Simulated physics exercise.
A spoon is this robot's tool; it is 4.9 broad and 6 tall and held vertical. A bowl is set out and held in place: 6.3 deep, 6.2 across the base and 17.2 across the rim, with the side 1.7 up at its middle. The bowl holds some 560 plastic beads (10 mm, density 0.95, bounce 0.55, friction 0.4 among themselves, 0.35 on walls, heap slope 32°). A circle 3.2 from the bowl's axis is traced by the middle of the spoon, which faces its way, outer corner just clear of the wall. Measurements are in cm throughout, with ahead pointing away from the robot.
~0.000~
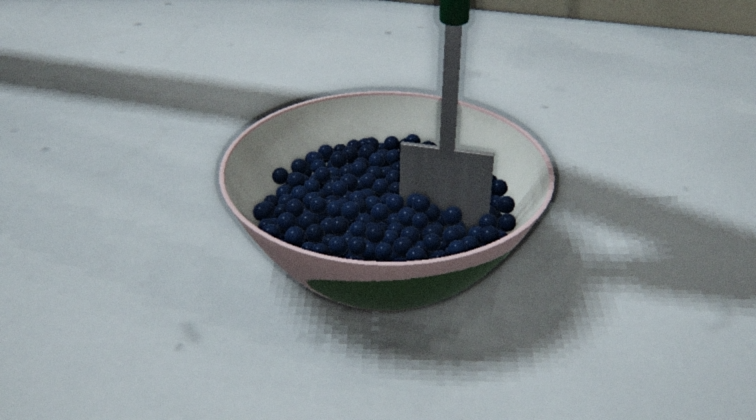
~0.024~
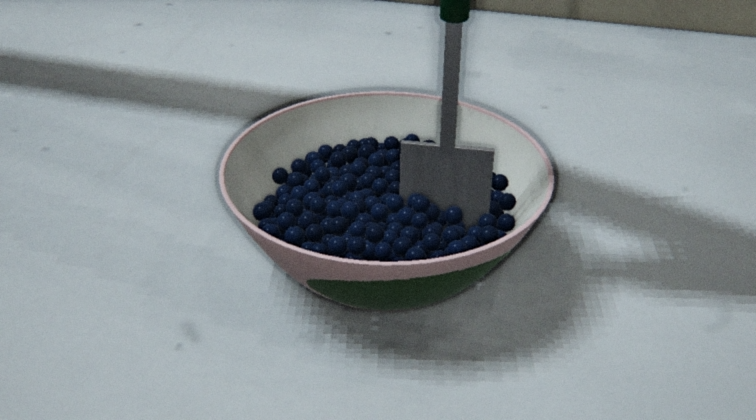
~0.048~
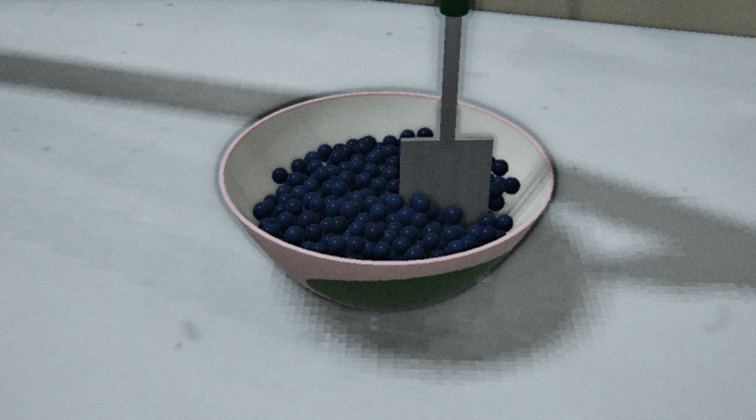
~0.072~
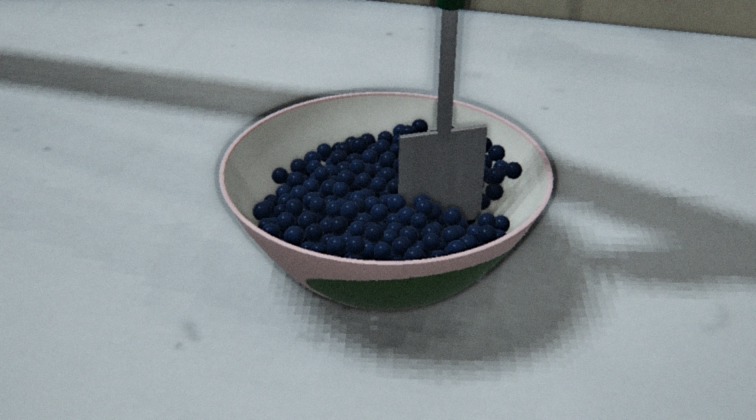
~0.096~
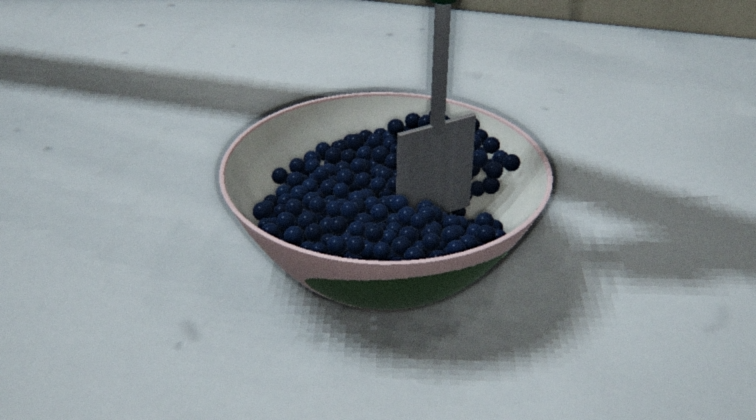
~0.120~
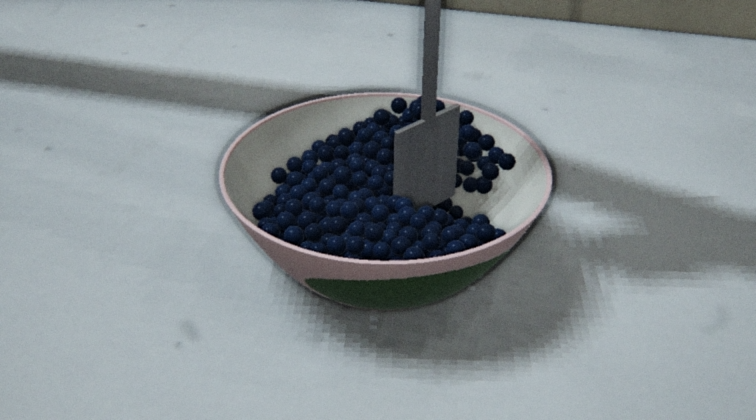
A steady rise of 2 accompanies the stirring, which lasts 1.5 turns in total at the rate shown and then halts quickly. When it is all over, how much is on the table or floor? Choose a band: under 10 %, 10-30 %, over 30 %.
Band: 10-30 %.
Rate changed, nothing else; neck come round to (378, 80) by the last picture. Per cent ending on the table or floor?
It comes to around 40 percent.
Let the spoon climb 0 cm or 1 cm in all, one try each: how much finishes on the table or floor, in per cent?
About 25 per cent on the first try and 20 per cent on the second.
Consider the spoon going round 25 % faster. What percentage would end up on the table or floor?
In that case it comes to around 20 percent.
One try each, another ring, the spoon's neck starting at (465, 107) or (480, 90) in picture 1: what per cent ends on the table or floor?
I'd put it at around 15 and 5 percent.
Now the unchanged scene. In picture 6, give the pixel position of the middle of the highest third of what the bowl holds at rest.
In the final view it lies around (375, 212).
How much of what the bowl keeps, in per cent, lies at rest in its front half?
Some 50 per cent.
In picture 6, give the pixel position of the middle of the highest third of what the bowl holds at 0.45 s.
Centre of upper third: Approx. (363, 229) px.
By 0.45 s, 246° round, highest piece 9 above the table; 504 in the bowl, 34 on the table or floor, 23 in flight or on the tool.
By 0.77 s, 74° round, highest piece 8 above the table; 464 in the bowl, 89 on the table or floor, 8 in flight or on the tool.
By 1.14 s, 180° round, highest piece 6 above the table; 458 in the bowl, 103 on the table or floor.
By 1.84 s, 180° round, highest piece 6 above the table; 458 in the bowl, 103 on the table or floor.
Final count, 458 in the bowl, 103 on the table or floor. That is 18 % on the table or floor.
